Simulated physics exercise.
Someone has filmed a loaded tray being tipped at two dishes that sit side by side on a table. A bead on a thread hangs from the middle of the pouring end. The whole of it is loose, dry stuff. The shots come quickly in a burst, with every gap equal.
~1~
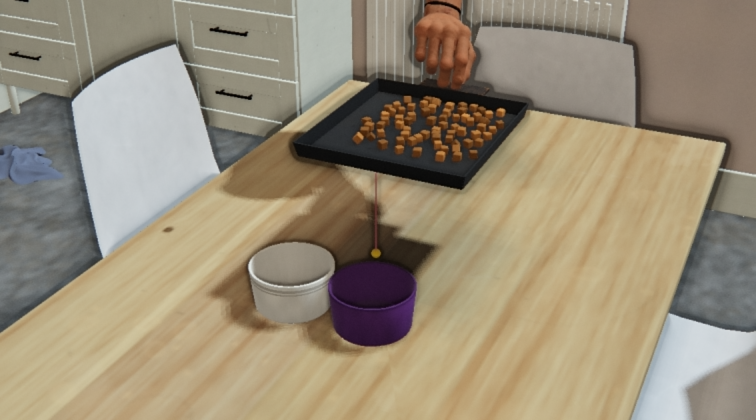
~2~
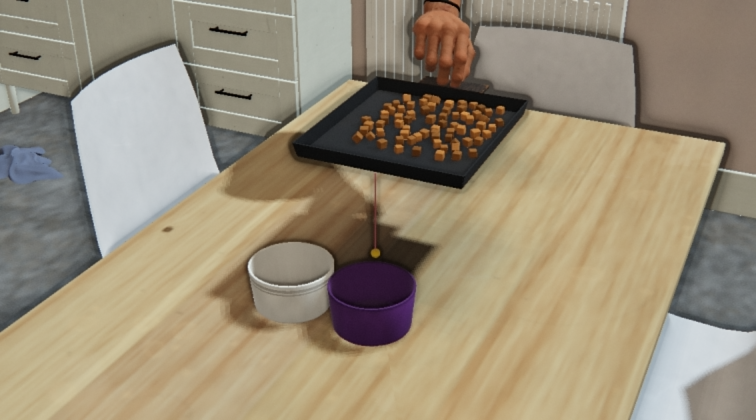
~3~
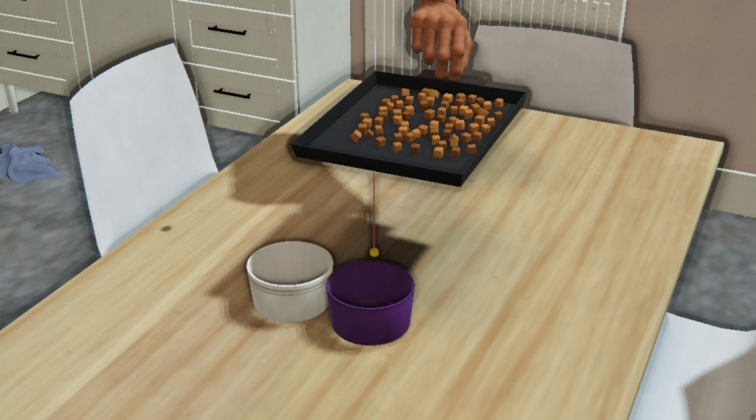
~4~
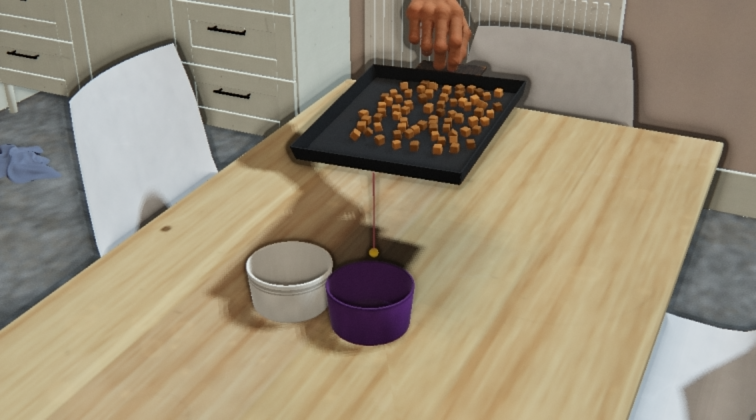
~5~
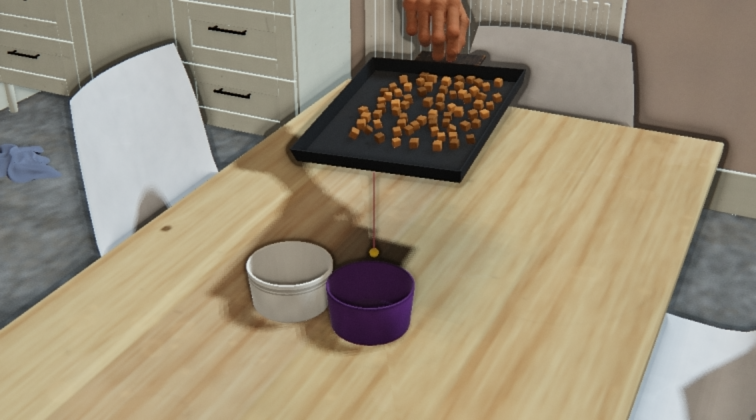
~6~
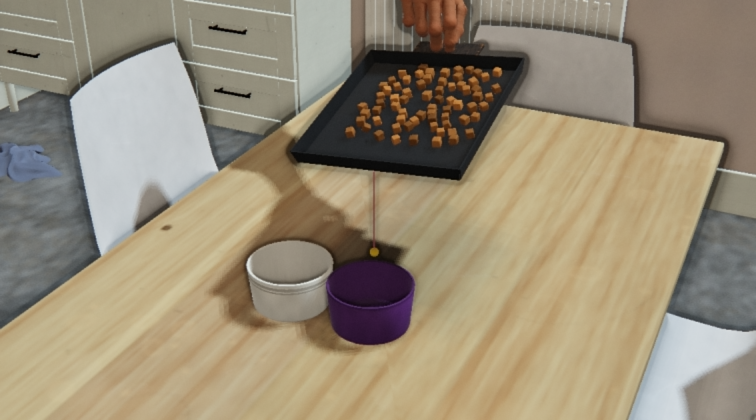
To begin with, a hand holds the far edge of a black tray of small brown cubes above a white dish and a purple dish on a wooden table. The hand then gradually raises that far edge, tilting the tray toward the dishes, while the cubes shift only slightly.
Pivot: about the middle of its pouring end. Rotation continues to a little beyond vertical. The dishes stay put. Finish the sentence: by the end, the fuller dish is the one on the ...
... left.
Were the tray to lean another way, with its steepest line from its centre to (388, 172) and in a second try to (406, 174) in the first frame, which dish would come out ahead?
Well, the dish on the right side comes out on top first, and then the dish on the right side does.
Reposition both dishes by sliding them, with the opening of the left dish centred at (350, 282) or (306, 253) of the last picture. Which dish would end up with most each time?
The dish to the left at the first, the dish to the left at the second.
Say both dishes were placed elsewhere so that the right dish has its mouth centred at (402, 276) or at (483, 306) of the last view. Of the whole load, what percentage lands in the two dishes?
Roughly 60 per cent, then roughly 0 per cent.
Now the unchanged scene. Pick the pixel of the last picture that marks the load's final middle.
(299, 299).
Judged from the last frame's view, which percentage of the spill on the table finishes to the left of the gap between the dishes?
I'd put it at close to 60 per cent.
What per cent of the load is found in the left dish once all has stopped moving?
Roughly 50 percent.
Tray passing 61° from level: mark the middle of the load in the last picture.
In the last view the centre sits at roughly (344, 146).
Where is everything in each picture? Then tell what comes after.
In the first picture, corners of the pouring end at (298, 142) and (463, 175), level; middle of the load at (443, 126), brown sugar cubes; left dish at (271, 301); right dish at (353, 324); bead on its thread at (376, 253).
In the second picture, corners of the pouring end at (297, 142) and (462, 174), level; middle of the load at (443, 124).
In the third picture, corners of the pouring end at (295, 143) and (460, 172), tipped barely, lowest at the left corner; middle of the load at (441, 119).
In the fourth picture, corners of the pouring end at (294, 145) and (459, 171), tipped a little, lowest at the left corner; middle of the load at (440, 113).
In the fifth picture, corners of the pouring end at (294, 148) and (458, 169), tipped a little, lowest at the left corner; middle of the load at (440, 106).
In the sixth picture, corners of the pouring end at (294, 149) and (458, 167), tipped clearly, lowest at the left corner; middle of the load at (439, 100), a small part on the move; left dish at (269, 300); right dish at (351, 323).
Soon after the last picture, tray tipped steeply; nearly all on the tray; a small part in the air.
A little later, tray tipped past a quarter turn; most on the tray; a stray few in the right dish; a small part in the left dish; a stray few outside both; a stray few in the air.
Later still, tray tipped past a quarter turn; about a quarter in the right dish; about half in the left dish; about a quarter outside both.
At rest, tray tipped past a quarter turn; about a quarter in the right dish; about half in the left dish; about a quarter outside both.
